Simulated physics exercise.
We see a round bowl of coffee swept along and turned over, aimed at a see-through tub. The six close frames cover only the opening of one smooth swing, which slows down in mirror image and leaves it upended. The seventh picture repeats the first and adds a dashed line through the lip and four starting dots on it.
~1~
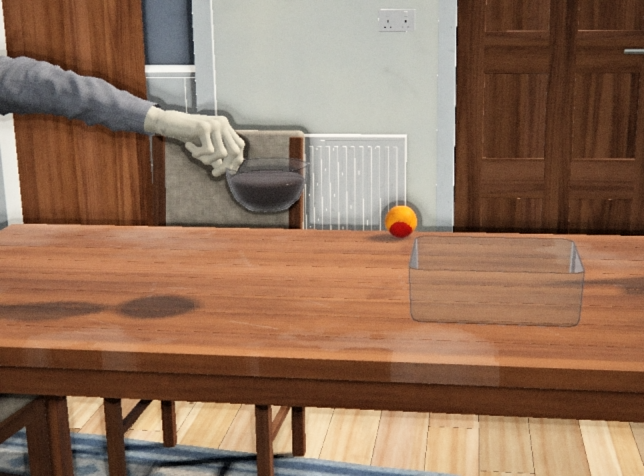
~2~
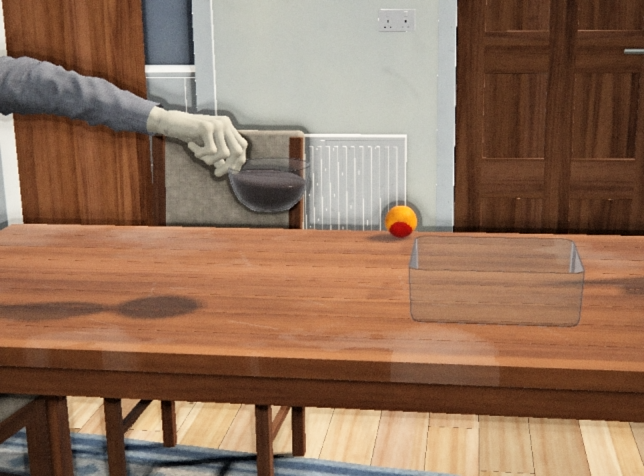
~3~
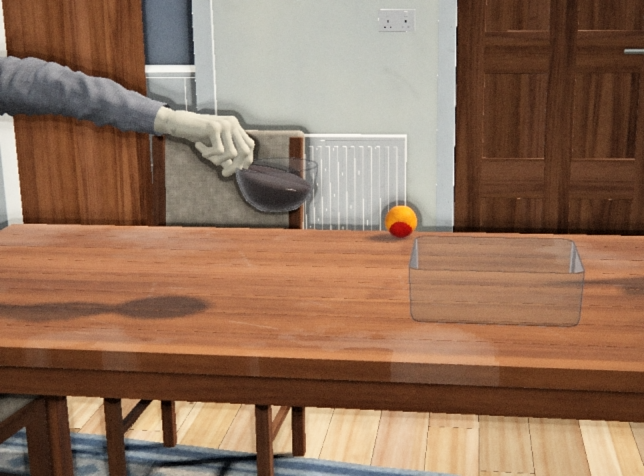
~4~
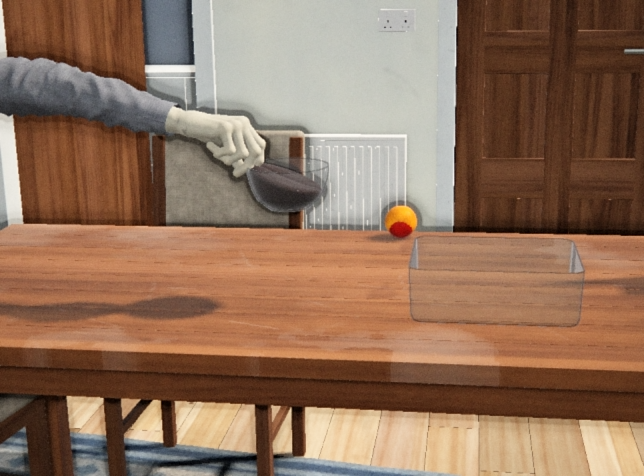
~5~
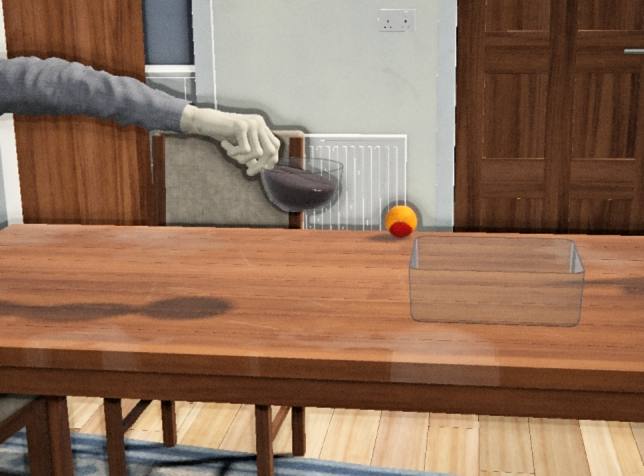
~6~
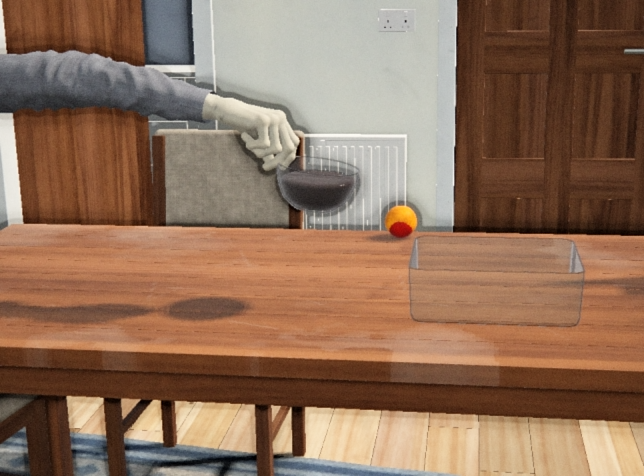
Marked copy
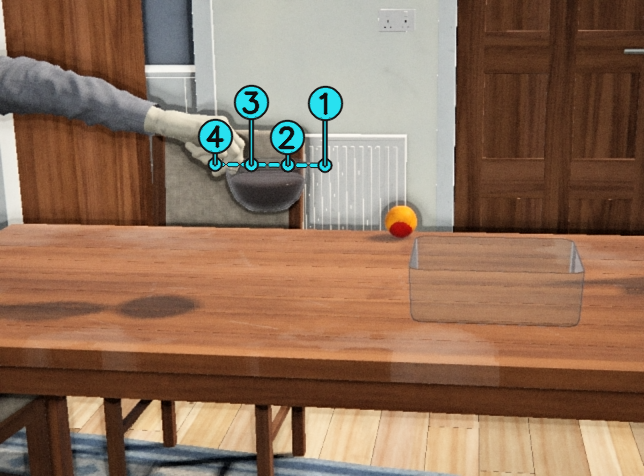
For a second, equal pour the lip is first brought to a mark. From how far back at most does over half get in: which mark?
1 is the one.
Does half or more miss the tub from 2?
Yes, that goes wrong.
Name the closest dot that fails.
2 it is.
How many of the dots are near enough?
One of them.
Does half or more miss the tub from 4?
Yes.
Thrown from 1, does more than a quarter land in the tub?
Yes, clearly.
On the marked copy, 1 at (325, 165); 2 at (287, 165); 3 at (251, 164); 4 at (215, 164).
If 1 is chosen, about 75 % lands in the tub, 23 % falls short.
If 2 is chosen, about 24 % lands in the tub, 74 % falls short.
If 3 is chosen, about 0 % lands in the tub, 100 % falls short.
If 4 is chosen, about 0 % lands in the tub, 100 % falls short.
